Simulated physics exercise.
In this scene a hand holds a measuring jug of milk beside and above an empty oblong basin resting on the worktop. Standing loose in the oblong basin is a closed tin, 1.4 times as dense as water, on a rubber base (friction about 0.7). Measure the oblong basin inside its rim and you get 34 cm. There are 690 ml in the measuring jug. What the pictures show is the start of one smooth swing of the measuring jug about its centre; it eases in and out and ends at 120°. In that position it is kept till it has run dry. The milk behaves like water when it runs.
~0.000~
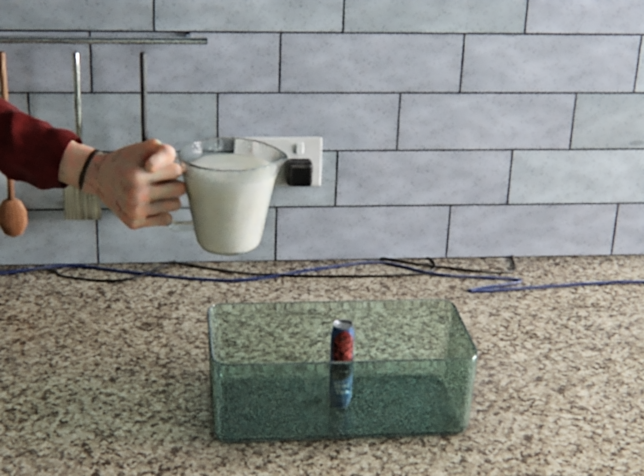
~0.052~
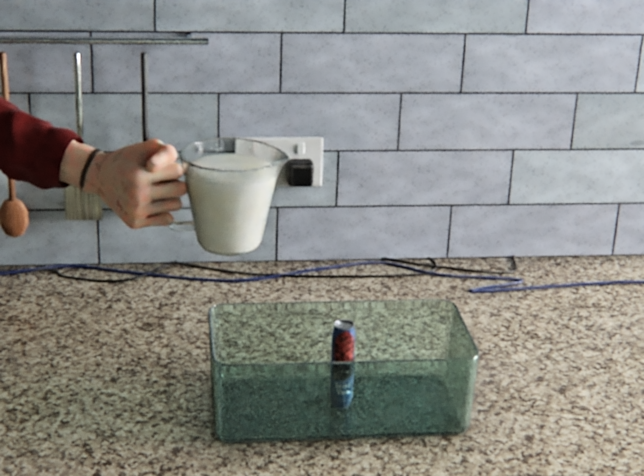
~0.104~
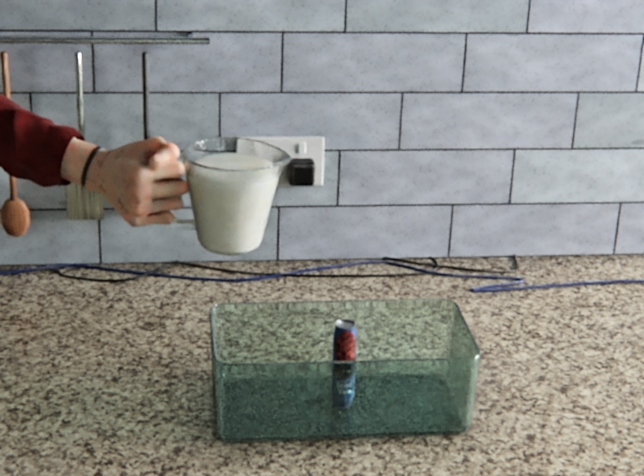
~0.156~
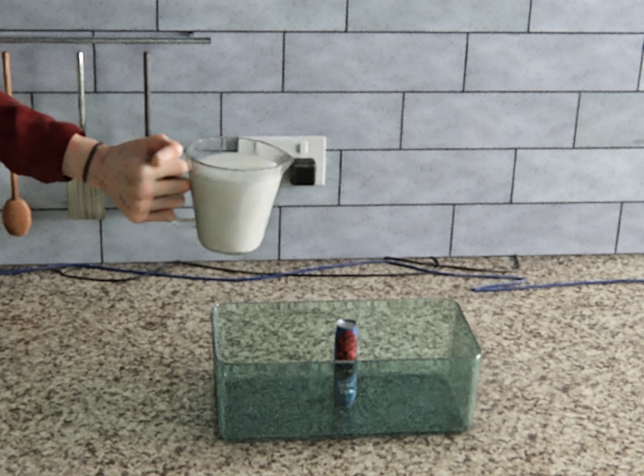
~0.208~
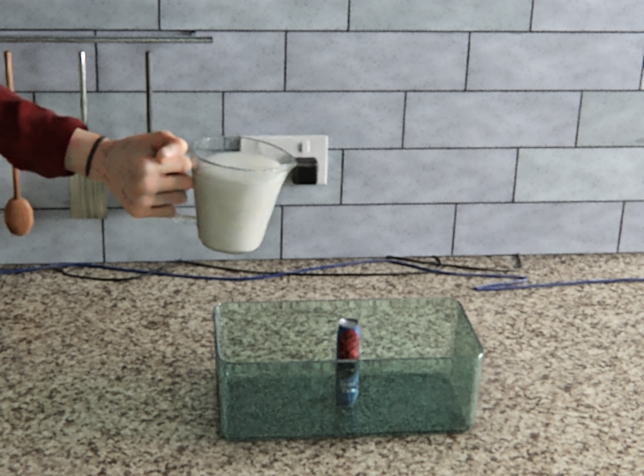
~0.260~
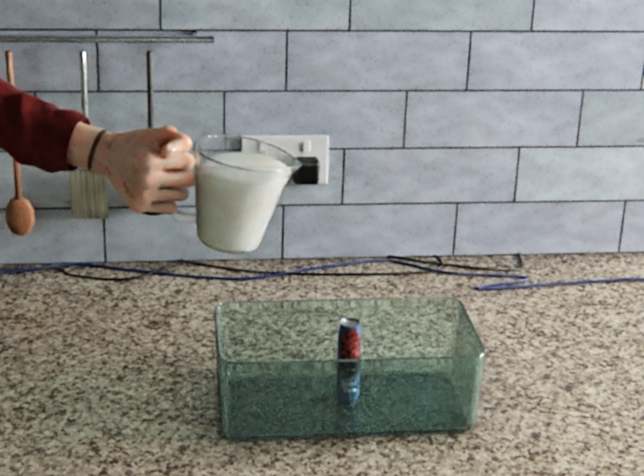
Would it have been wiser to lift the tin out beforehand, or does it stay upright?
It should have come out; it tips over.
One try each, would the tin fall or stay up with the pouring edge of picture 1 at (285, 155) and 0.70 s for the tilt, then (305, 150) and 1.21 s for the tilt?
Try 1: Tipped over; try 2: Still standing.
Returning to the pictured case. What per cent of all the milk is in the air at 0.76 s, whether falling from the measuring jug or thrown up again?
Near 24 in a hundred.
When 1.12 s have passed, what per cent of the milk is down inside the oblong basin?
The fraction sits near 74 in a hundred.
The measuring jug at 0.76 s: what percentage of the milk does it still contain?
Portion remaining: Approx. 70 per cent.
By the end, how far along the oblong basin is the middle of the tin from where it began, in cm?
In the end the tin's centre has shifted about 8.0 centimetres.
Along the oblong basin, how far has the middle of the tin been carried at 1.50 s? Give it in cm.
Roughly 8 cm.
After 0.76 s the tilt is 66° and 70 per cent is still to pour; the tin stands where it began.
After 1.12 s the tilt is 108° and 8 per cent is still to pour; the tin stands where it began.
After 1.50 s the tilt is 120° and 0 per cent is still to pour; the tin lies on its side.
After 1.92 s the tilt is 120° and 0 per cent is still to pour; the tin lies on its side.
In the end the tin lies on its side.
